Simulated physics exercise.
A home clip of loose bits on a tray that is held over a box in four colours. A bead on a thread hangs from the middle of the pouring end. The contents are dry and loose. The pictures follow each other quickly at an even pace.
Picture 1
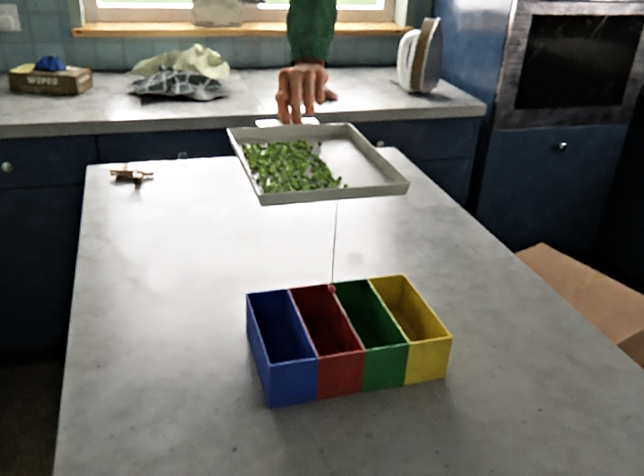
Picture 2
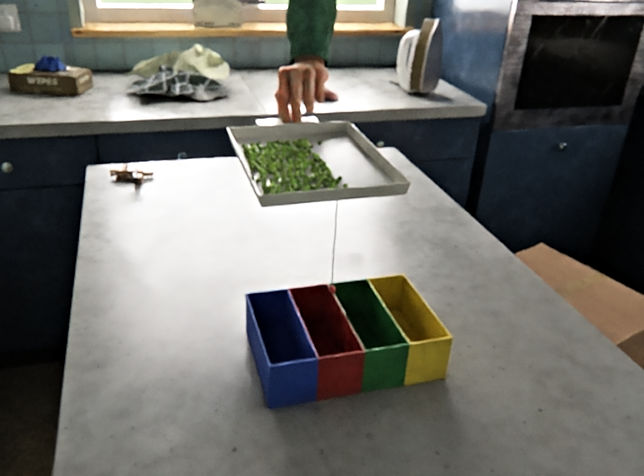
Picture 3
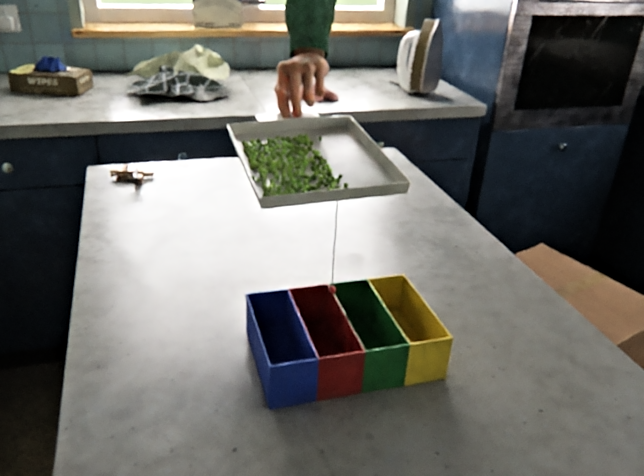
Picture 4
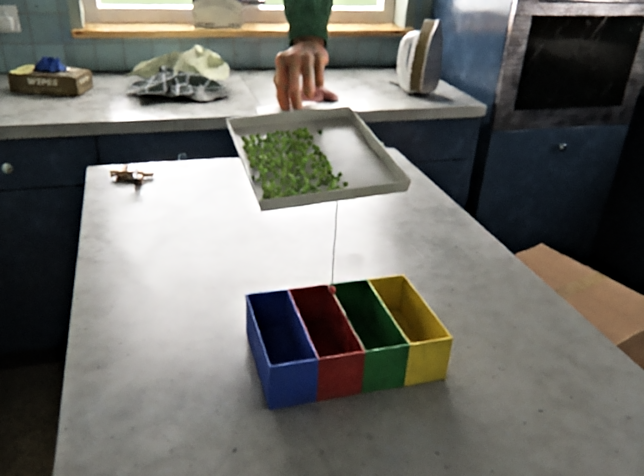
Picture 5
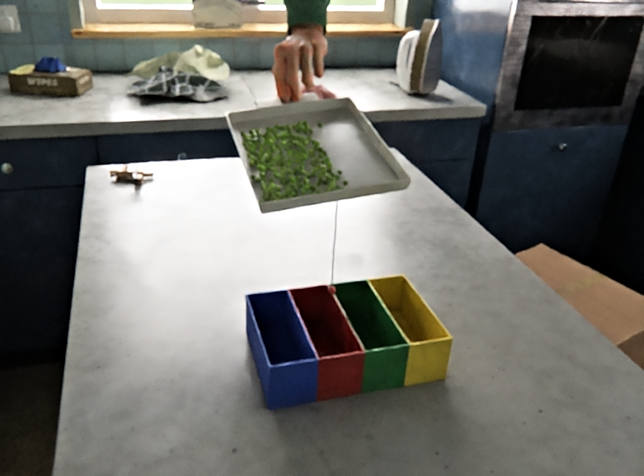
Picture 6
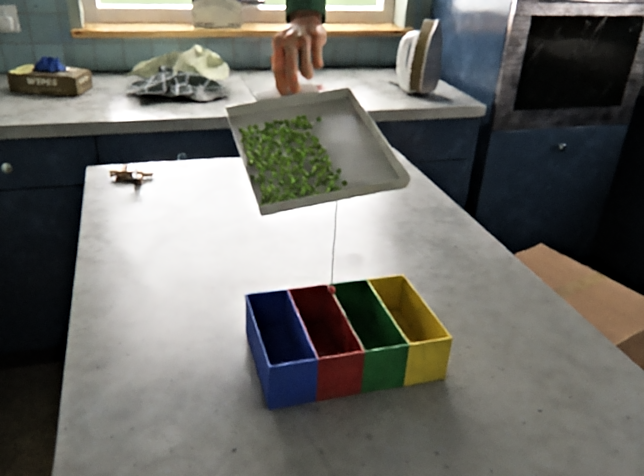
A hand in a green sleeve holds the far edge of a pale tray above a grey kitchen island, seen from slightly above by a still camera. Green dried peas lie toward the tray's left side, and a thread hangs over a box with blue, red, green and yellow cells below. The hand shifts and the tray's far edge rises gradually, its near edge dipping slightly lower at the left corner.
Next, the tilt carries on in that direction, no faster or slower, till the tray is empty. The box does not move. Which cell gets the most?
The blue cell gets the most.
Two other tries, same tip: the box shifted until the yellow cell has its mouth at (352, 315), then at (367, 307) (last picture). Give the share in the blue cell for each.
The first gives 0 %, the second 20 %.
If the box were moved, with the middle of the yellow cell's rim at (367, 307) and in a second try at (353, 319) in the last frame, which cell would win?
The first try: That red cell. The second: The red cell.
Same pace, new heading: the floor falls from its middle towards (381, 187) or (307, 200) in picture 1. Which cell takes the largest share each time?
First that yellow cell, then the blue one.
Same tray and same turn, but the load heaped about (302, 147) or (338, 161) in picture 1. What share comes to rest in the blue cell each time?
Near 90 % and 80 %.
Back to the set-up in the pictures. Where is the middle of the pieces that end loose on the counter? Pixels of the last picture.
Roughly at (207, 413).
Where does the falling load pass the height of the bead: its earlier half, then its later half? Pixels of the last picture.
At about (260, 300), then at (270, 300).
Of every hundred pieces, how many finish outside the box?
It comes to 10 per cent or so.
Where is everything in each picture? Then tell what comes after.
The first frame shows corners of the pouring end near (262, 193) and (408, 182), level; middle of the load near (291, 168), dried peas; bead on its thread near (331, 290); blue cell near (293, 379); red cell near (340, 371); green cell near (385, 364); yellow cell near (428, 357).
The second frame shows corners of the pouring end near (261, 194) and (407, 182), level; middle of the load near (291, 168).
The third frame shows corners of the pouring end near (261, 196) and (408, 181), tipped barely, lowest at the left corner; middle of the load near (291, 166).
The fourth frame shows corners of the pouring end near (261, 199) and (408, 179), tipped a little, lowest at the left corner; middle of the load near (291, 164).
The fifth frame shows corners of the pouring end near (261, 202) and (408, 178), tipped a little, lowest at the left corner; middle of the load near (290, 161).
The sixth frame shows corners of the pouring end near (260, 205) and (408, 176), tipped a little, lowest at the left corner; middle of the load near (289, 160); blue cell near (293, 380); red cell near (340, 372); green cell near (385, 365); yellow cell near (428, 358).
Shortly afterwards, tray tipped steeply; the whole lot on the tray.
Next, tray tipped right over; the bulk on the tray; a little falling or outside the box.
Some moments later, tray tipped past a quarter turn; the bulk in the blue cell; only a few in the red cell; a little falling or outside the box.
In the end, tray tipped past a quarter turn; the bulk in the blue cell; only a few in the red cell; none at all in the green cell; none at all in the yellow cell; a little outside the box.
